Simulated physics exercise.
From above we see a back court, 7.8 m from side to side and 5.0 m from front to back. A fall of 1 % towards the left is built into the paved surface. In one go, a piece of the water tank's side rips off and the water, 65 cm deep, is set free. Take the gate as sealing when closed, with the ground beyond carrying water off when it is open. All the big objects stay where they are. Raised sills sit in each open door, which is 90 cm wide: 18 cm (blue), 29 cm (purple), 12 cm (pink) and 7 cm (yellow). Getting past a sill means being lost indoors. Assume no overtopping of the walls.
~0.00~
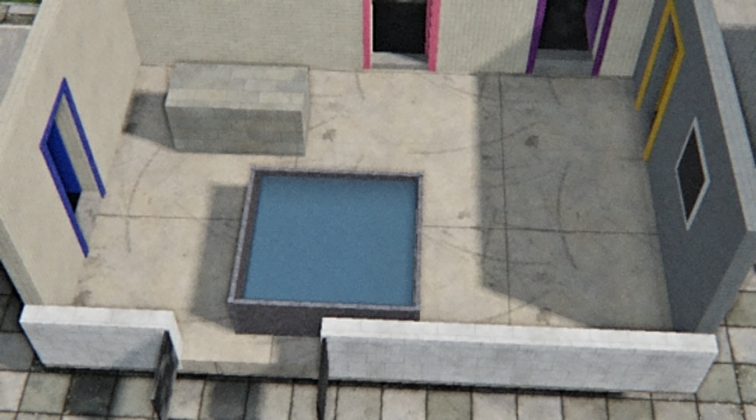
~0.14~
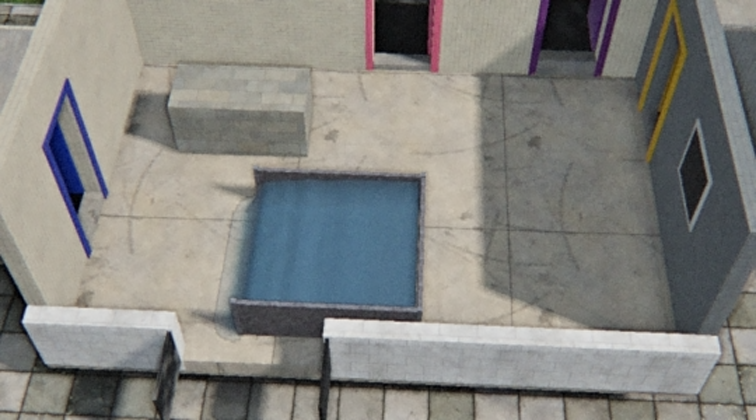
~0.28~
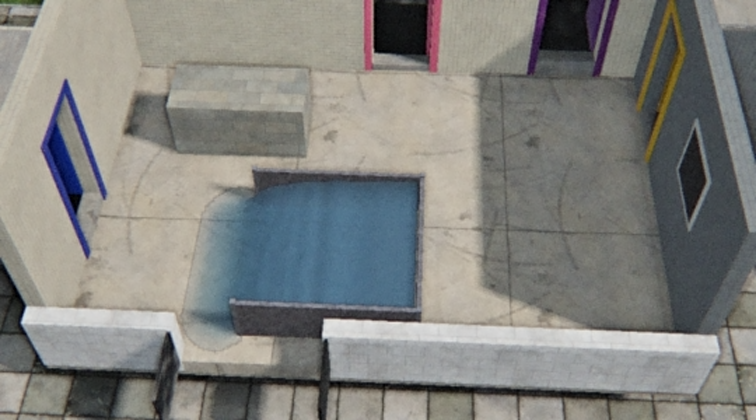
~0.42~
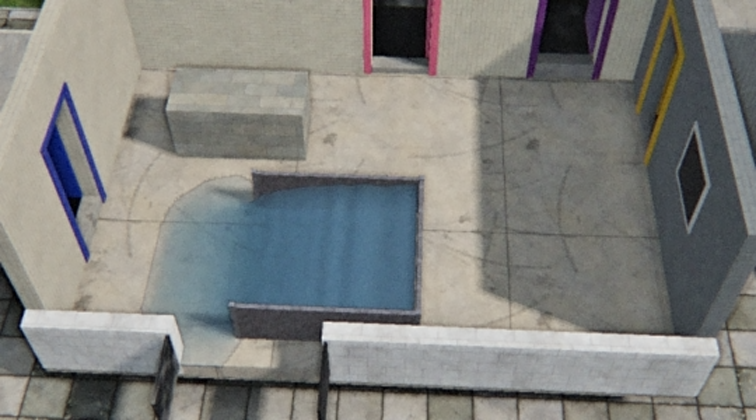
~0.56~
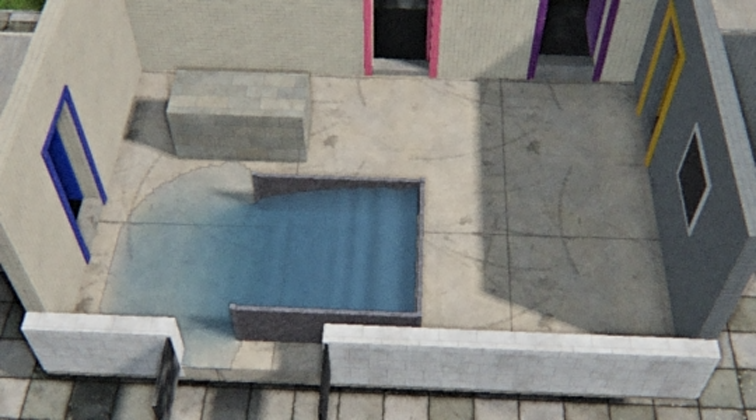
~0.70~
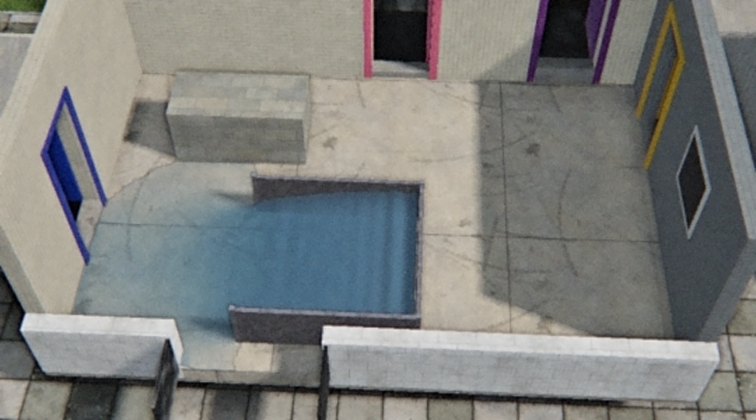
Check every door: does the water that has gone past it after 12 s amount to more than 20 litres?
As I see it, blue door: Limit crossed; purple door: Limit not crossed; pink door: Limit not crossed; yellow door: Limit crossed.
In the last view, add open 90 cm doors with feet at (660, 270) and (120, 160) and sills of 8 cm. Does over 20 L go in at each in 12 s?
Taking them in order, the first is fine and the second too much.
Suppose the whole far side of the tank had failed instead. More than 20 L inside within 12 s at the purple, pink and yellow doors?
In that case, purple door: Less than that, pink door: More than that, yellow door: More than that.
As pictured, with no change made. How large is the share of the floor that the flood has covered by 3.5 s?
About 35 per cent.
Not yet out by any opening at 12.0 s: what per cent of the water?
I'd say close to 74 percent is still there.
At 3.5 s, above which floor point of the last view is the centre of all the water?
At roughly (198, 224).
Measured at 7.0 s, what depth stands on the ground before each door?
In centimetres - blue: 12, purple: 4, pink: 8, yellow: 16.
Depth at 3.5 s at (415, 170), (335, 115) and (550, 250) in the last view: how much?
Around 0 cm, 1 cm and 0 cm.
After 1.4 s water covers 25 % of the floor and is deepest (52 cm) near (64, 346); blue door 40 cm at the sill, 61 L in, purple door not reached, pink door not reached, yellow door not reached.
After 2.2 s water covers 25 % of the floor and is deepest (44 cm) near (68, 334); blue door 40 cm at the sill, 169 L in, purple door not reached, pink door not reached, yellow door not reached.
After 3.5 s water covers 35 % of the floor and is deepest (46 cm) near (141, 78); blue door 25 cm at the sill, 272 L in, purple door not reached, pink door not reached, yellow door not reached.
After 7.0 s water covers 80 % of the floor and is deepest (16 cm) near (625, 100); blue door 12 cm at the sill, 284 L in, purple door 4 cm at the sill, 0 L in, pink door 8 cm at the sill, 0 L in, yellow door 16 cm at the sill, 6 L in.
After 12.0 s water covers 95 % of the floor and is deepest (12 cm) near (434, 348); blue door 9 cm at the sill, 284 L in, purple door 6 cm at the sill, 0 L in, pink door 3 cm at the sill, 0 L in, yellow door 5 cm at the sill, 53 L in.
